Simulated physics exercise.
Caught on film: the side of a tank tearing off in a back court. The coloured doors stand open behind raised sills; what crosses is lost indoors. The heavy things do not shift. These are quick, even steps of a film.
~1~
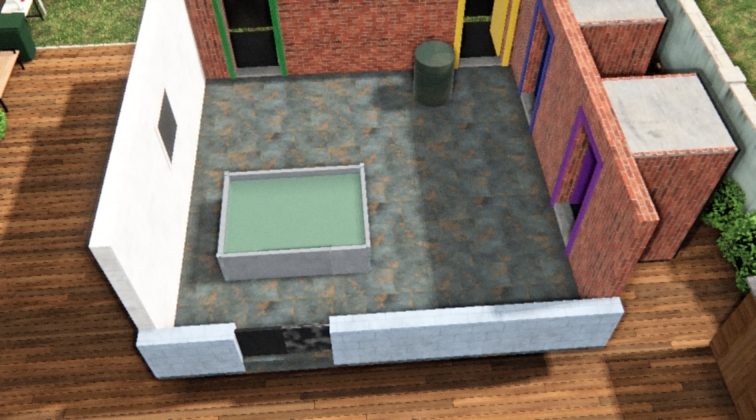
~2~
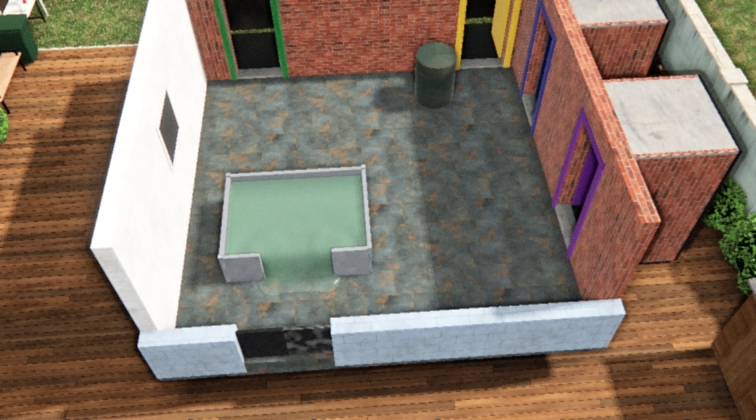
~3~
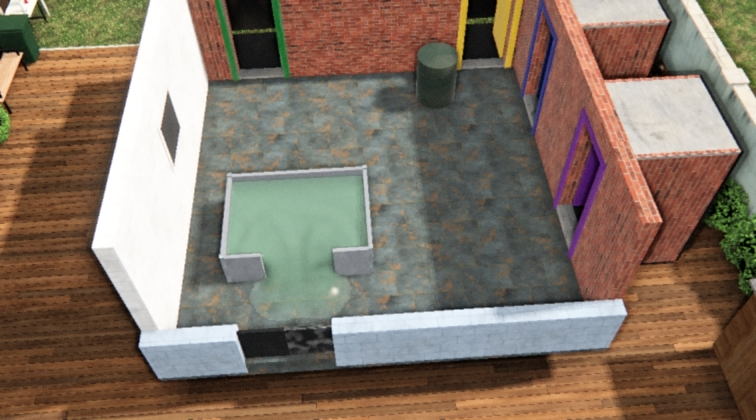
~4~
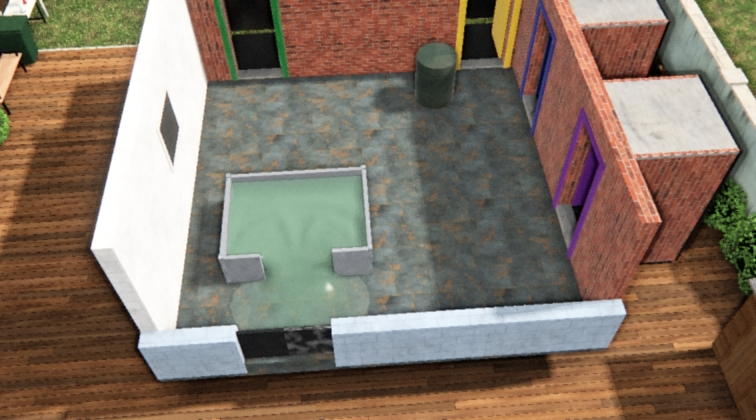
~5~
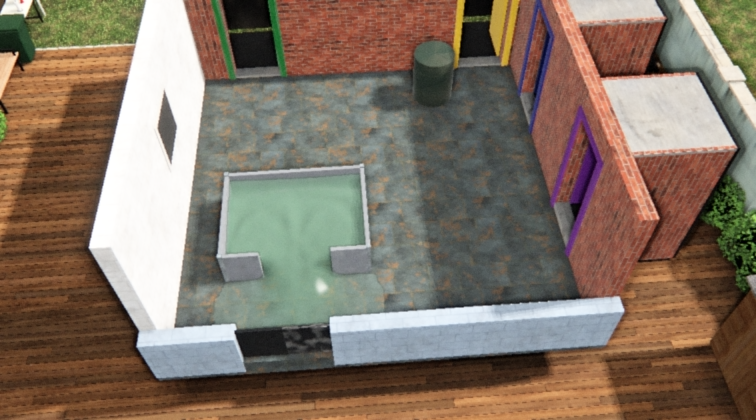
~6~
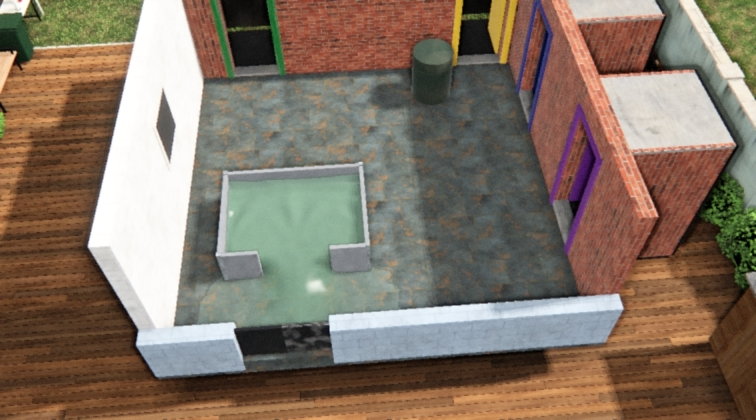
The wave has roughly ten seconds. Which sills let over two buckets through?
The green door lets in a lot; the purple door admits no more than that; the blue door admits no more than that; the yellow door lets in a lot.
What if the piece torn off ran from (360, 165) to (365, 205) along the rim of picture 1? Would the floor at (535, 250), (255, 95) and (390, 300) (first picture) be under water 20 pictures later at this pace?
As listed: Covered, dry, clear.
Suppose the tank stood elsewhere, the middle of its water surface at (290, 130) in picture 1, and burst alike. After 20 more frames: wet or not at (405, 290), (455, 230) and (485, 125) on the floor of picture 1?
One after the other: Wet, not flooded, not flooded.
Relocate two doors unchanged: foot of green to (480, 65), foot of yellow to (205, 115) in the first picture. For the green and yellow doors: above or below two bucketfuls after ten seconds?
Then: The green one is over; the yellow one stays under.
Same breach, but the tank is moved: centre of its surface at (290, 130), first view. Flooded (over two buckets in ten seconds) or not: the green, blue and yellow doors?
My reading: The green one keeps below it; the blue one takes less; the yellow one takes more.
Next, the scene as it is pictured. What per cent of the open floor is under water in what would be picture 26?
About 50 per cent.
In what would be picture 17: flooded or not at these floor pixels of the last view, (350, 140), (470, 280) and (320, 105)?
In turn: No water, under water, no water.
A moment on, water covers 15 % of the floor; the green door not reached, the purple door not reached, the blue door not reached, the yellow door not reached.
Next, water covers 30 % of the floor; the green door not reached, the purple door not reached, the blue door not reached, the yellow door not reached.
Then, water covers 50 % of the floor; the green door not reached, the purple door wet at the sill, nothing in, the blue door not reached, the yellow door not reached.
Later, water covers 75 % of the floor; the green door over two buckets in, the purple door under two buckets in, the blue door wet at the sill, nothing in, the yellow door under two buckets in.
In the end, water covers 90 % of the floor; the green door over two buckets in, the purple door under two buckets in, the blue door wet at the sill, nothing in, the yellow door far over two buckets in.
